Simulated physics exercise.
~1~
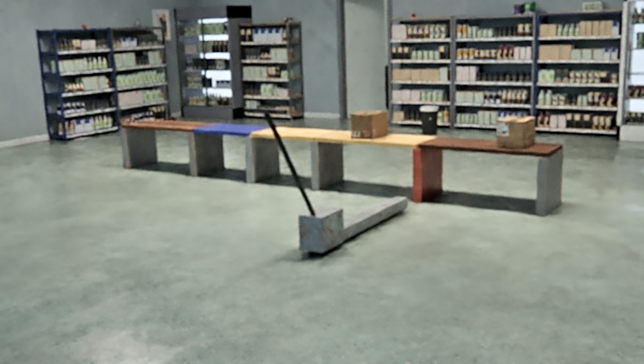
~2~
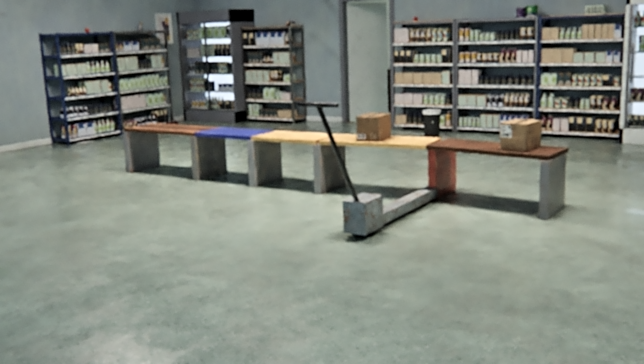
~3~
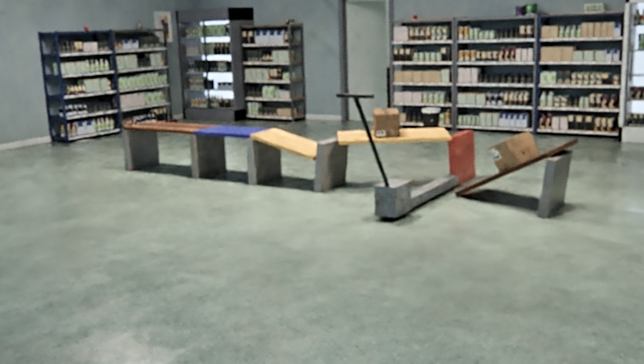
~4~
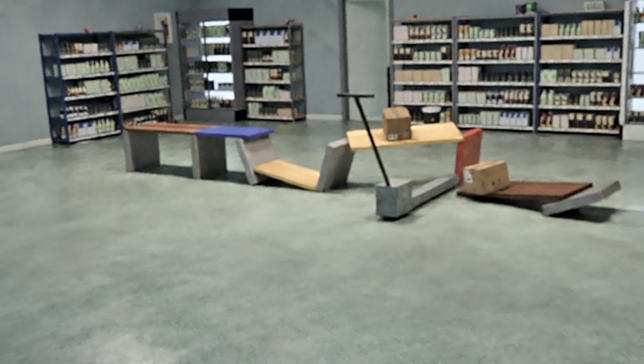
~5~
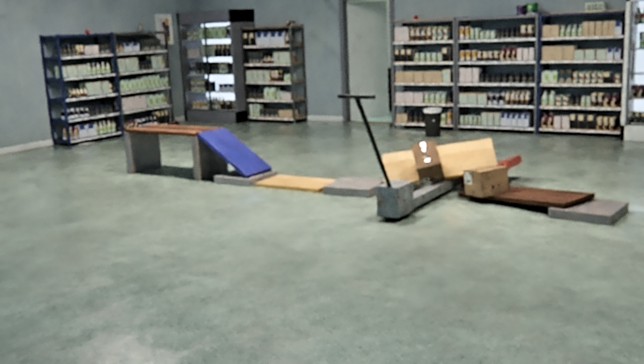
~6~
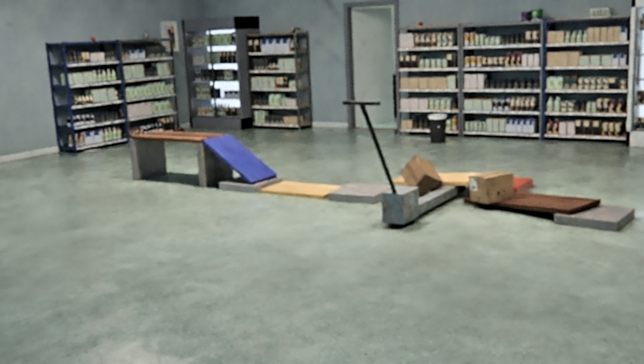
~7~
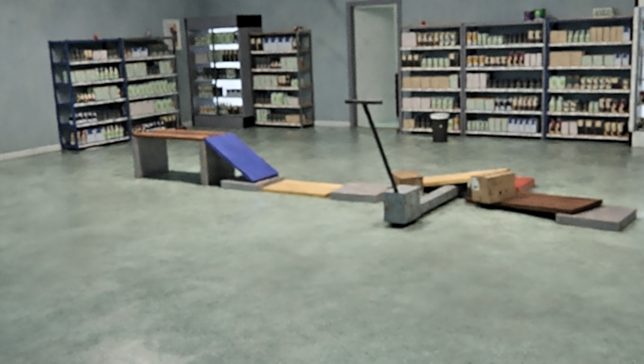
We see a low row of boards on grey uprights in a storeroom as a floor jack pushes the red upright backward, and boards and cartons drop on both sides until most of the row lies flat, leaving the left end standing with the blue board sloping down.
